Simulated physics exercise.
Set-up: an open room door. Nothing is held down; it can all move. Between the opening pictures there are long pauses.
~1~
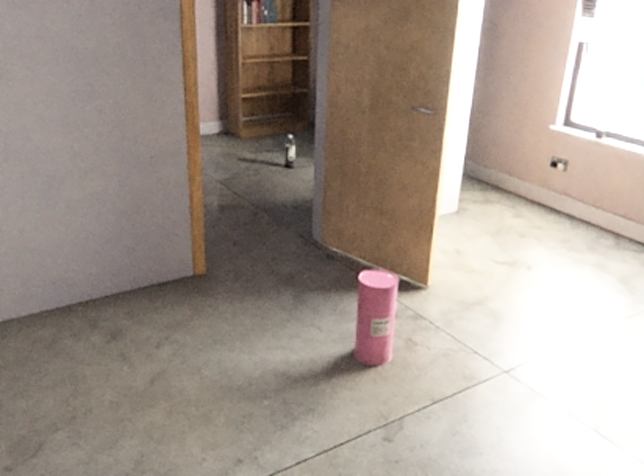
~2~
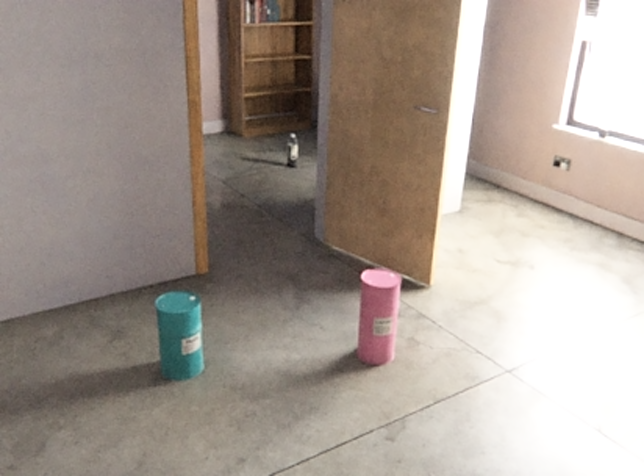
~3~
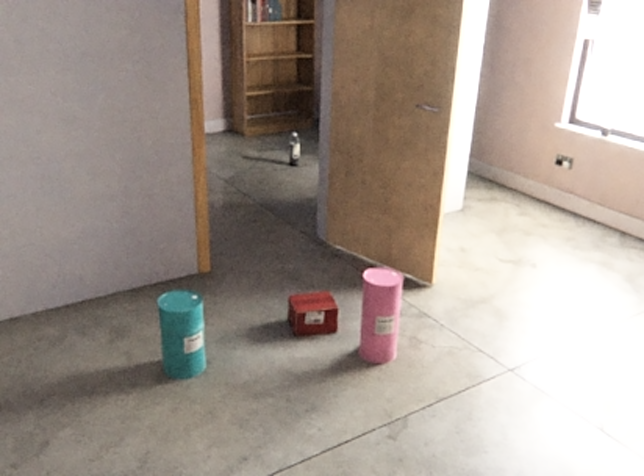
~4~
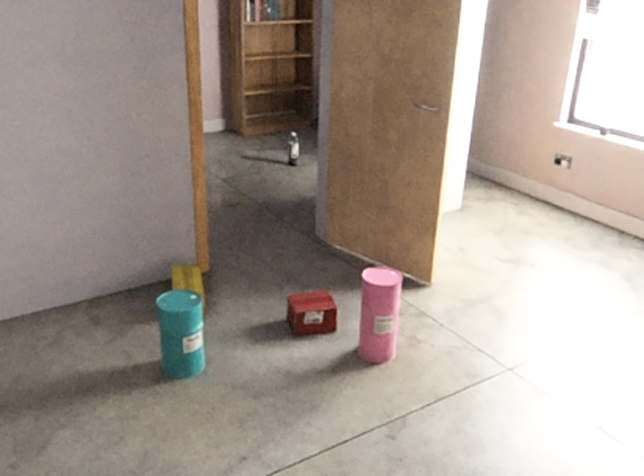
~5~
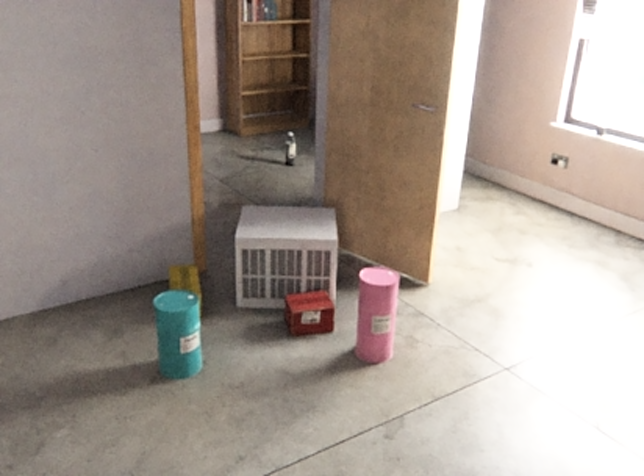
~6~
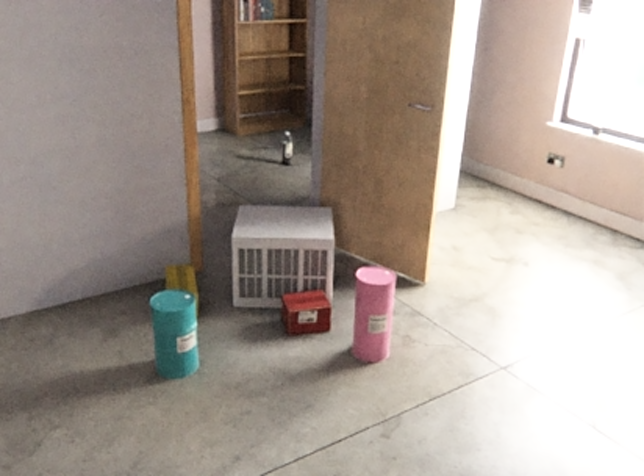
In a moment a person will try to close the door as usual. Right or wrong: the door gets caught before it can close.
Right.
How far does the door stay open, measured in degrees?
Roughly 60 degrees open.
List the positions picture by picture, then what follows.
Door wide open and still; pink canister (376, 318), in the first frame.
Door wide open and still; turquoise canister (180, 336), in the second frame.
Door wide open and still; pink canister (380, 316), in the third frame.
Door wide open and still; red parcel (312, 313); turquoise canister (181, 334), in the fourth frame.
Door wide open and still; pink canister (376, 315); yellow parcel (185, 291), in the fifth frame.
Door wide open and still; white chest (284, 256); red parcel (306, 313), in the sixth frame.
Then, 0.40 s later than the last frame, door at 96°.
Then, 0.70 s later than the last frame, door at 81°.
Then, 0.80 s later than the last frame, door at 75°.
Then, 1.00 s later than the last frame, door at 63°.
When it is over, door at 62°; all 5 as before. End places, in pixels of the last picture, white chest near (281, 256).
